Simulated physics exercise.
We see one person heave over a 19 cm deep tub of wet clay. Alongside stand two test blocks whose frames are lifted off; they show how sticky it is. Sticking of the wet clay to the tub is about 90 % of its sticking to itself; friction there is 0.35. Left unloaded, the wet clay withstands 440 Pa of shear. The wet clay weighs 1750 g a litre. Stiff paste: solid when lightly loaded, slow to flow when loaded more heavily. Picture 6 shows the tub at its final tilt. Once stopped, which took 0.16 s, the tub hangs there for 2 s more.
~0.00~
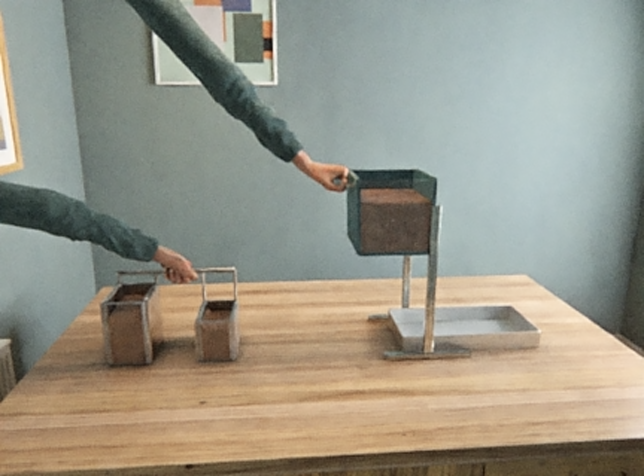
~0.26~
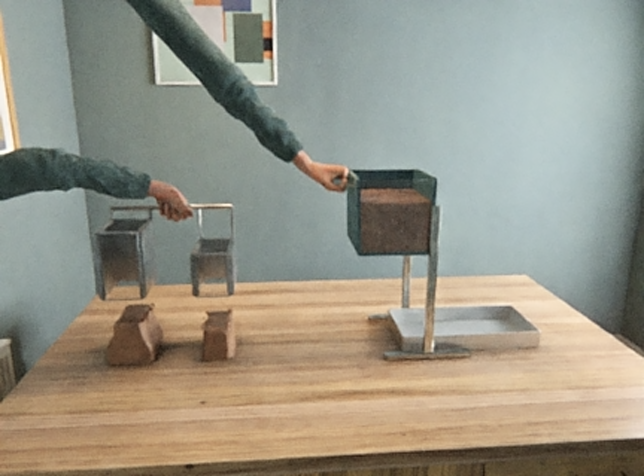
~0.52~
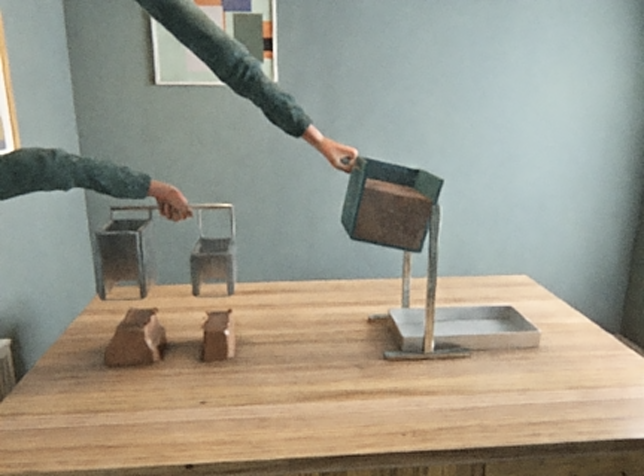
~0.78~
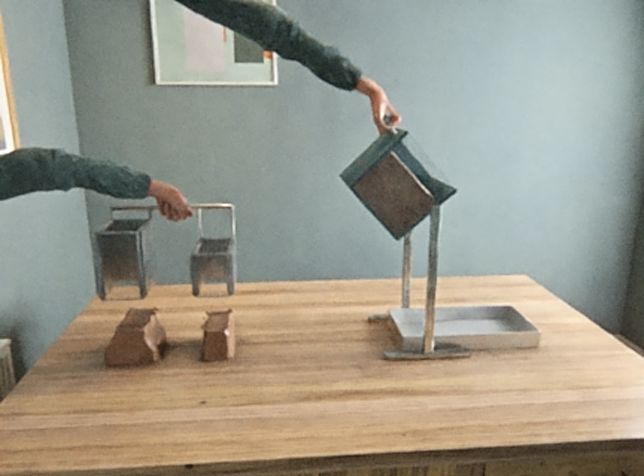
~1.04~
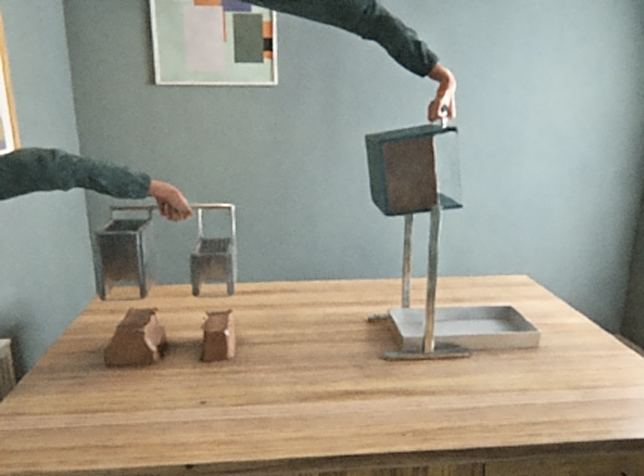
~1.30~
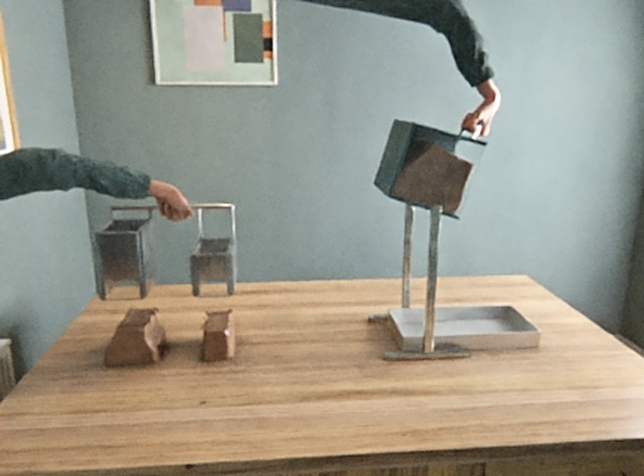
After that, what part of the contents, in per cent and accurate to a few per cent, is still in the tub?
The part still in the tub is near 42 out of 100.
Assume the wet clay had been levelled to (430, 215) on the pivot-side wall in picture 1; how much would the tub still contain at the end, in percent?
It would be near 50 %.
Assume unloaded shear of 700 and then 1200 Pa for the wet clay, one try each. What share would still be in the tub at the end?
Going in order, it's 45 % and then 100 %.
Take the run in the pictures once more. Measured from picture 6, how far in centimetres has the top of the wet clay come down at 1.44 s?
Roughly 7 cm.
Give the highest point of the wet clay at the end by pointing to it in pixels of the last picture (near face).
It ends up highest close to (401, 176).
By 1.44 s, the tub is at 106 degrees and holds 67 %.
By 1.61 s, the tub is at 106 degrees and holds 42 %.
By 1.78 s, the tub is at 106 degrees and holds 42 %.
By 1.95 s, the tub is at 106 degrees and holds 42 %.
By 3.30 s, at the end, the tub is at 106 degrees and holds 42 %.
